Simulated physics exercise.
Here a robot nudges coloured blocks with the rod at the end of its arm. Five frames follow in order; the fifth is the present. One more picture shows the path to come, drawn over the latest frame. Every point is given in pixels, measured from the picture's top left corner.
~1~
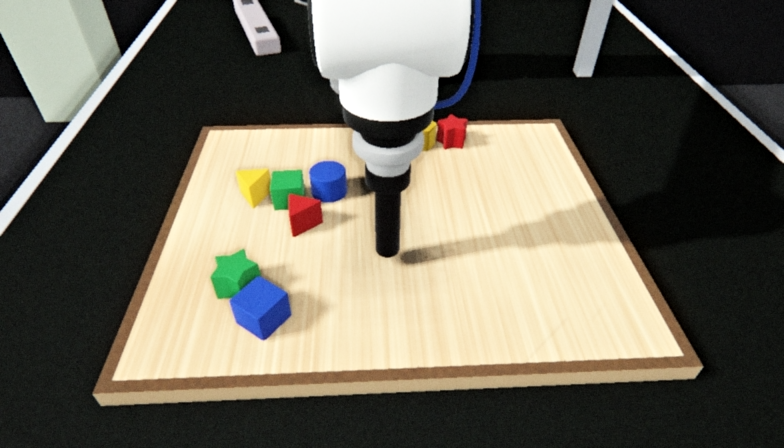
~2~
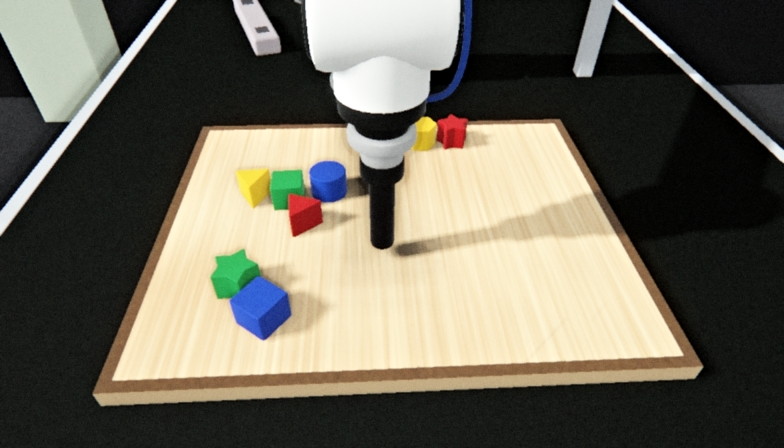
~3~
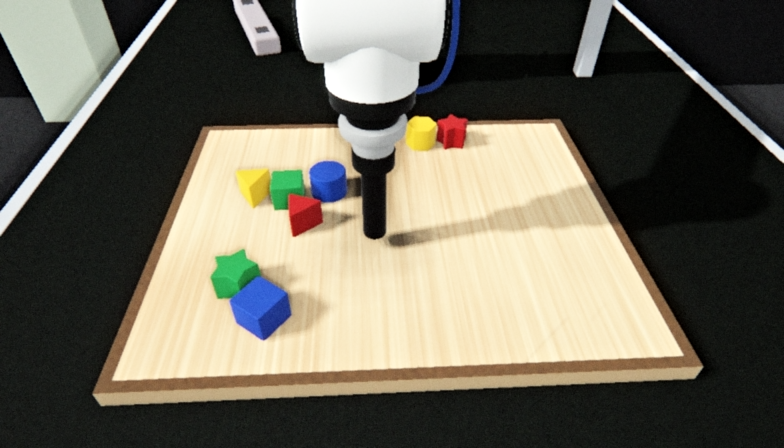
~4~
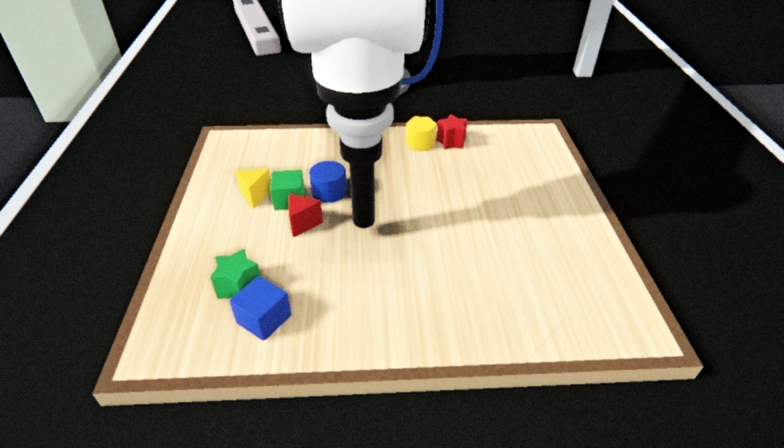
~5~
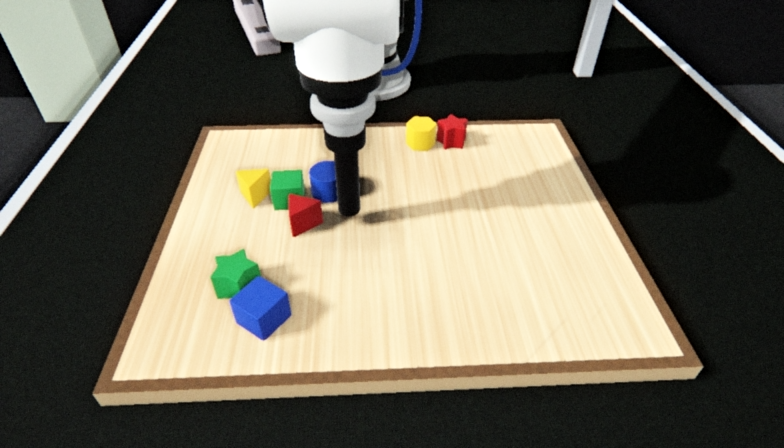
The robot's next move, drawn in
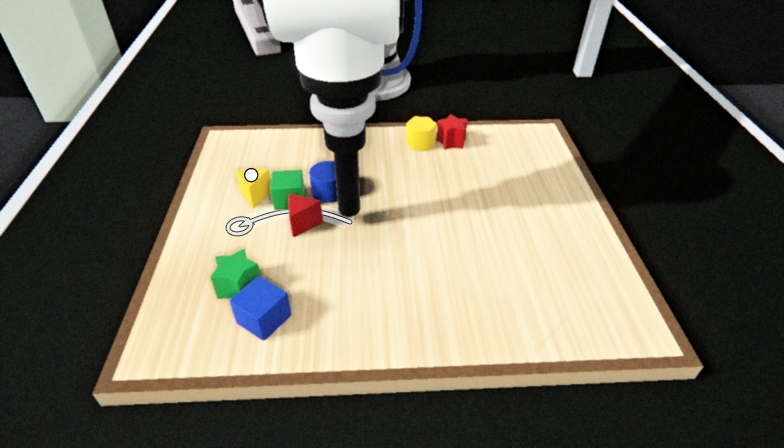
On a wooden board, a robot's black rod moves left and back toward still coloured blocks.
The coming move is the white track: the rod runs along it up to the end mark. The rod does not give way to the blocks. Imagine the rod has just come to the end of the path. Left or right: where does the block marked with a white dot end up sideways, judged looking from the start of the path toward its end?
So, looking from the first point of the path to the last, the block marked with a white dot moves rightwards.
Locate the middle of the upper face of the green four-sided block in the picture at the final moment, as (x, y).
The answer is (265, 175).
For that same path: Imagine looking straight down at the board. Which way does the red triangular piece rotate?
Turns anticlockwise.
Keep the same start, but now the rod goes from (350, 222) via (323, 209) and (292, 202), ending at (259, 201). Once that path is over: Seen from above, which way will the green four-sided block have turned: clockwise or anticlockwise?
From overhead, clockwise.
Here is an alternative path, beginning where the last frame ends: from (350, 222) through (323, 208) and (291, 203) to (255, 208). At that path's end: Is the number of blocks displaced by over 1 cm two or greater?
Yes.
The drawn path runs from (350, 222) by way of (316, 212) and (277, 213) to (239, 226); the dot is on the yellow triangular piece.
On the path given first. One third of the way, rod at (313, 200); nothing pushed yet.
Two thirds of the way, rod at (275, 202); yellow triangular piece at (242, 169); green four-sided block at (267, 175), turned 55° clockwise; red triangular piece at (296, 204), turned 20° anticlockwise.
At the end, rod at (237, 215); yellow triangular piece at (241, 167); green four-sided block at (265, 175), turned 60° clockwise; red triangular piece at (296, 204), turned 20° anticlockwise; blue disc not moved.
